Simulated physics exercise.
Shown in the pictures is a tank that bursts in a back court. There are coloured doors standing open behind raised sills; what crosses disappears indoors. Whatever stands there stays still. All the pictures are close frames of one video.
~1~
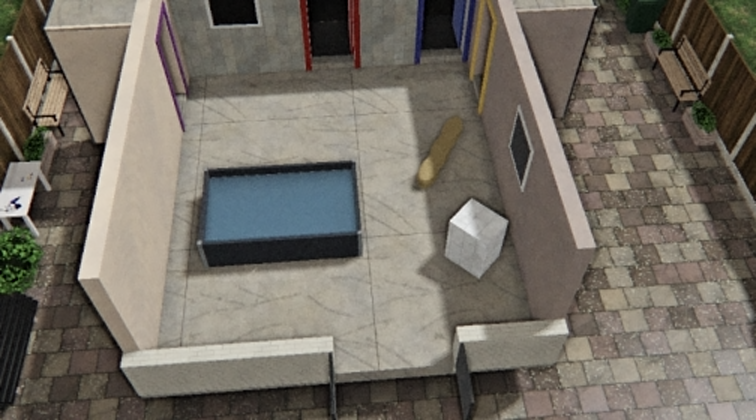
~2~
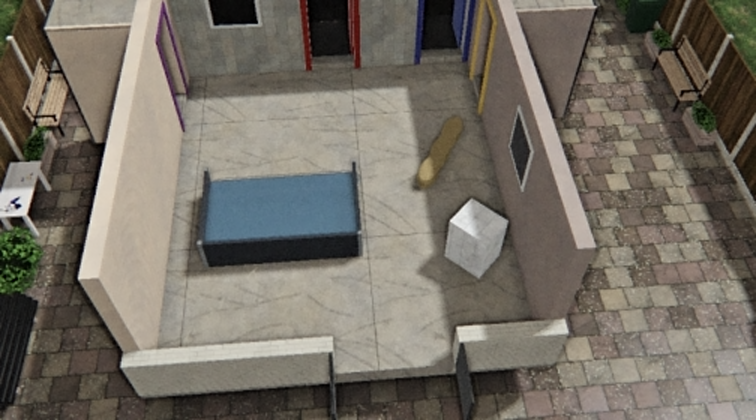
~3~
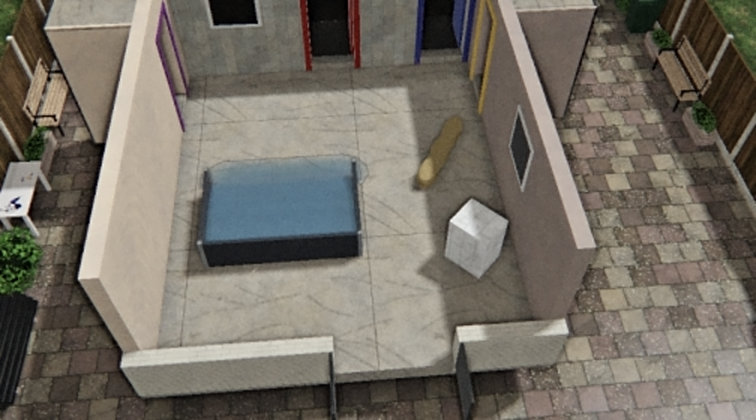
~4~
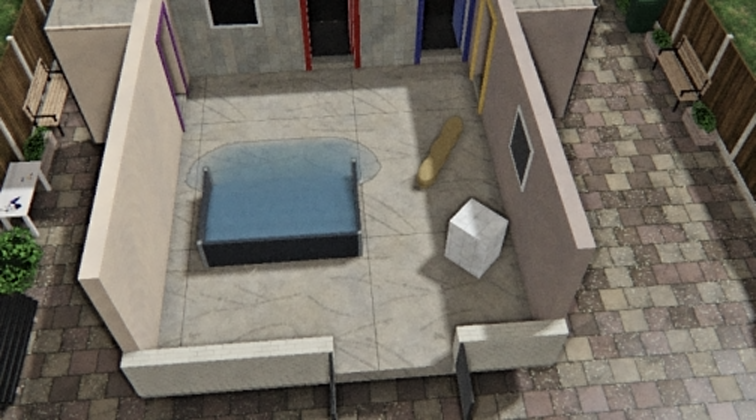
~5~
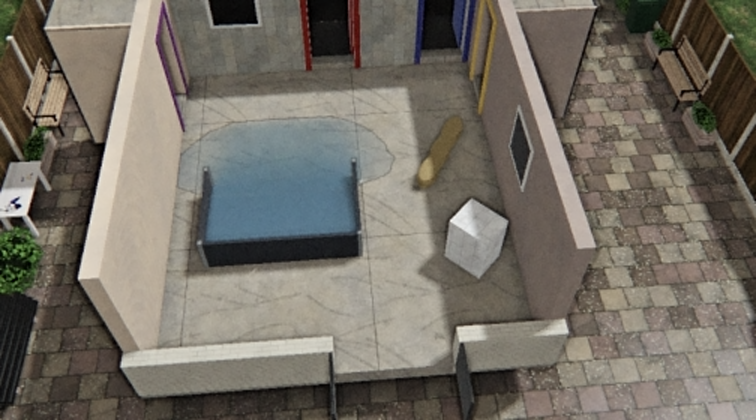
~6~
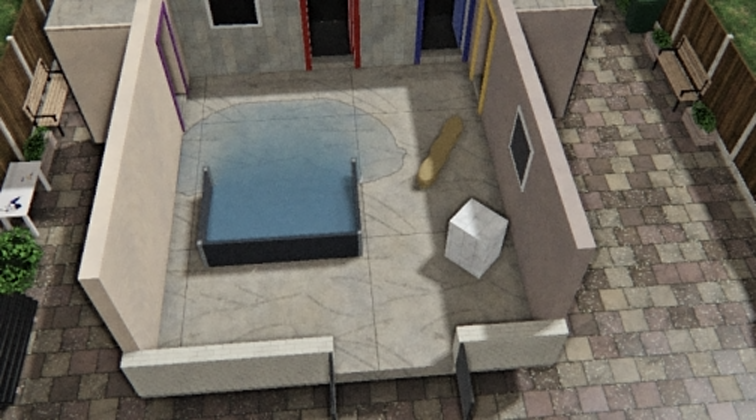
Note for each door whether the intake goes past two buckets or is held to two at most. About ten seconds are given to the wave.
Purple door: Over two buckets. Blue door: At most two buckets. Red door: Over two buckets. Yellow door: At most two buckets.
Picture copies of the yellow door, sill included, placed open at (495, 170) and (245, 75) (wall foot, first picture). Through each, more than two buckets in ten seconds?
The first stays short of it, the second crosses the line.
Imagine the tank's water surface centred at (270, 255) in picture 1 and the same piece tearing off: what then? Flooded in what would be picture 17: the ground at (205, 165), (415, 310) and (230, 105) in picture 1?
First spot swamped, second bare, third swamped.
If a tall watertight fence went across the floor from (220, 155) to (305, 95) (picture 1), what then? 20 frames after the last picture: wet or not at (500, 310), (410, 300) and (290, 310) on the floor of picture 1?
Results in sequence: Bone-dry / bone-dry / bone-dry.
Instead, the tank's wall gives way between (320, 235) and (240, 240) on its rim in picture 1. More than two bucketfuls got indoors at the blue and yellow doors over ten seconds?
The blue door falls short and the yellow door falls short.
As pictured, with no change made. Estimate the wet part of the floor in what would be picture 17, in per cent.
About 40 %.
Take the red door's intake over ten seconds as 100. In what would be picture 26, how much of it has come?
Something like 95 in a hundred.
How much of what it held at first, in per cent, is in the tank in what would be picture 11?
My best guess is about 40 per cent.
A moment on, water covers 35 % of the floor; the purple door wet at the sill, nothing in, the blue door not reached, the red door under two buckets in, the yellow door not reached.
Next, water covers 40 % of the floor; the purple door wet at the sill, nothing in, the blue door wet at the sill, nothing in, the red door over two buckets in, the yellow door not reached.
Then, water covers 45 % of the floor; the purple door over two buckets in, the blue door wet at the sill, nothing in, the red door over two buckets in, the yellow door wet at the sill, nothing in.
Later, water covers 70 % of the floor; the purple door far over two buckets in, the blue door under two buckets in, the red door over two buckets in, the yellow door under two buckets in.
In the end, water covers 90 % of the floor; the purple door far over two buckets in, the blue door under two buckets in, the red door over two buckets in, the yellow door under two buckets in.
